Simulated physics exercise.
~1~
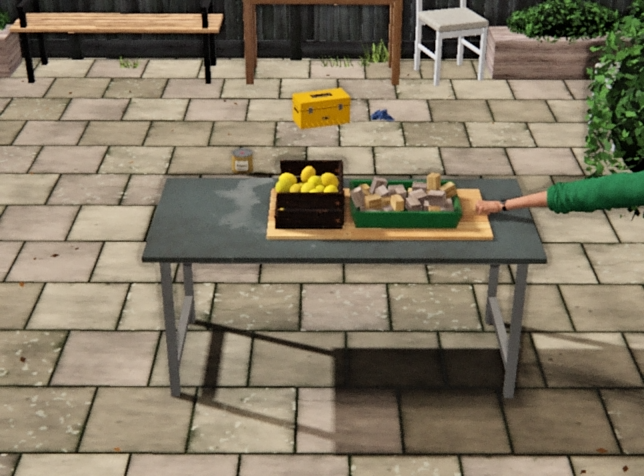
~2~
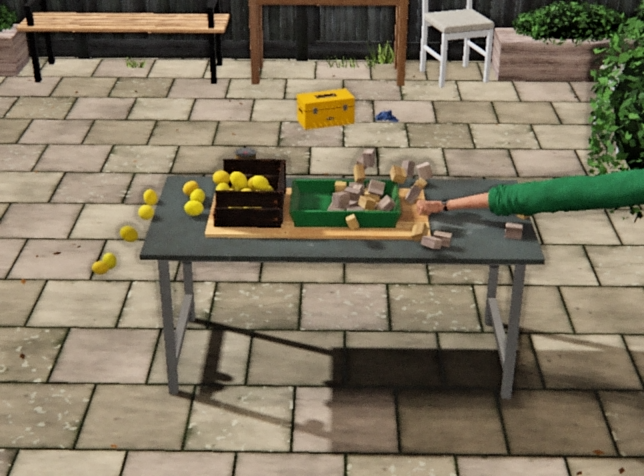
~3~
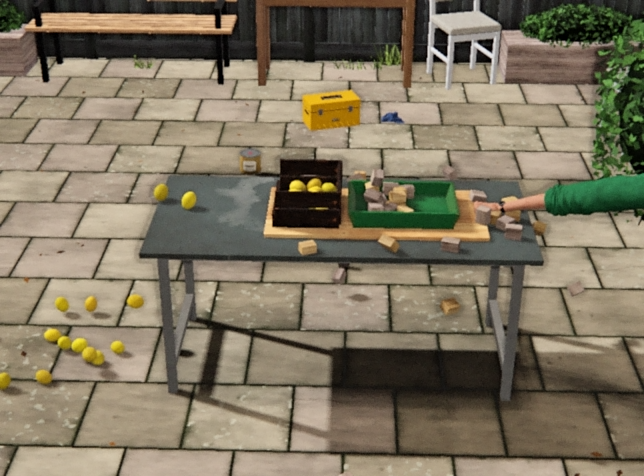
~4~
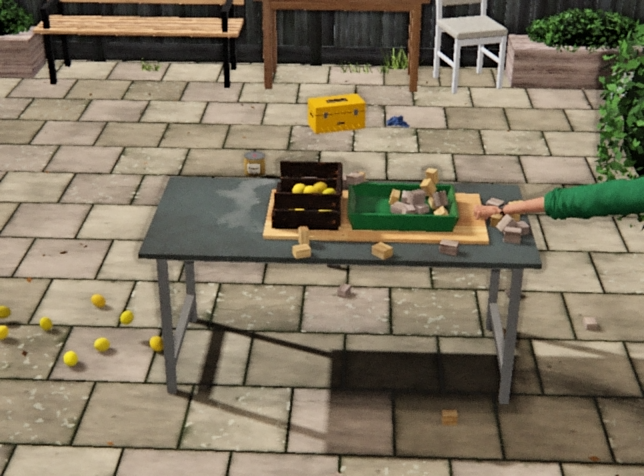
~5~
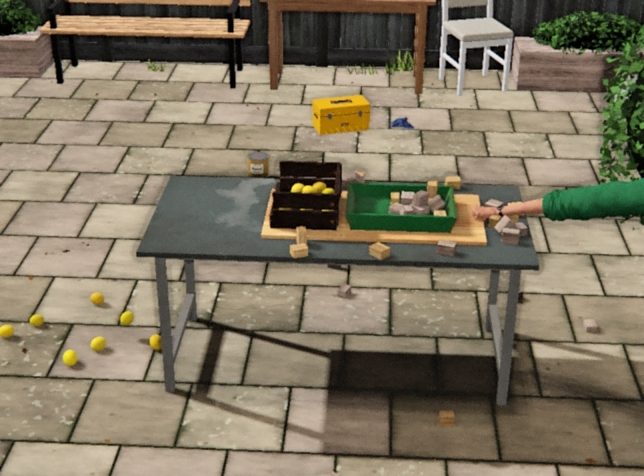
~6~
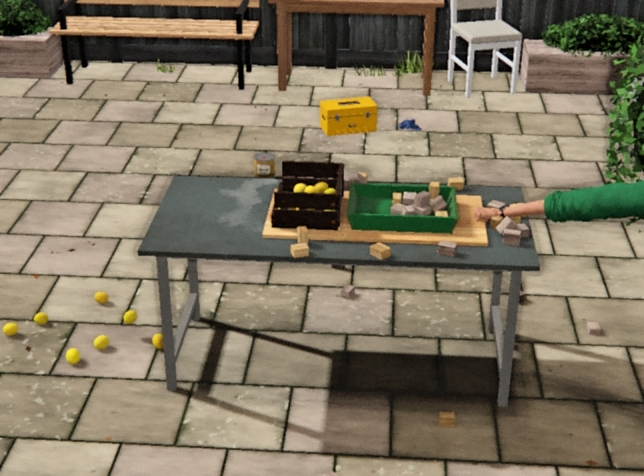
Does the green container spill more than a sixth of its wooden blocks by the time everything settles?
Yes, it sheds more than a sixth of its blocks. Several lie on the table and the paving, though some are still in the container.
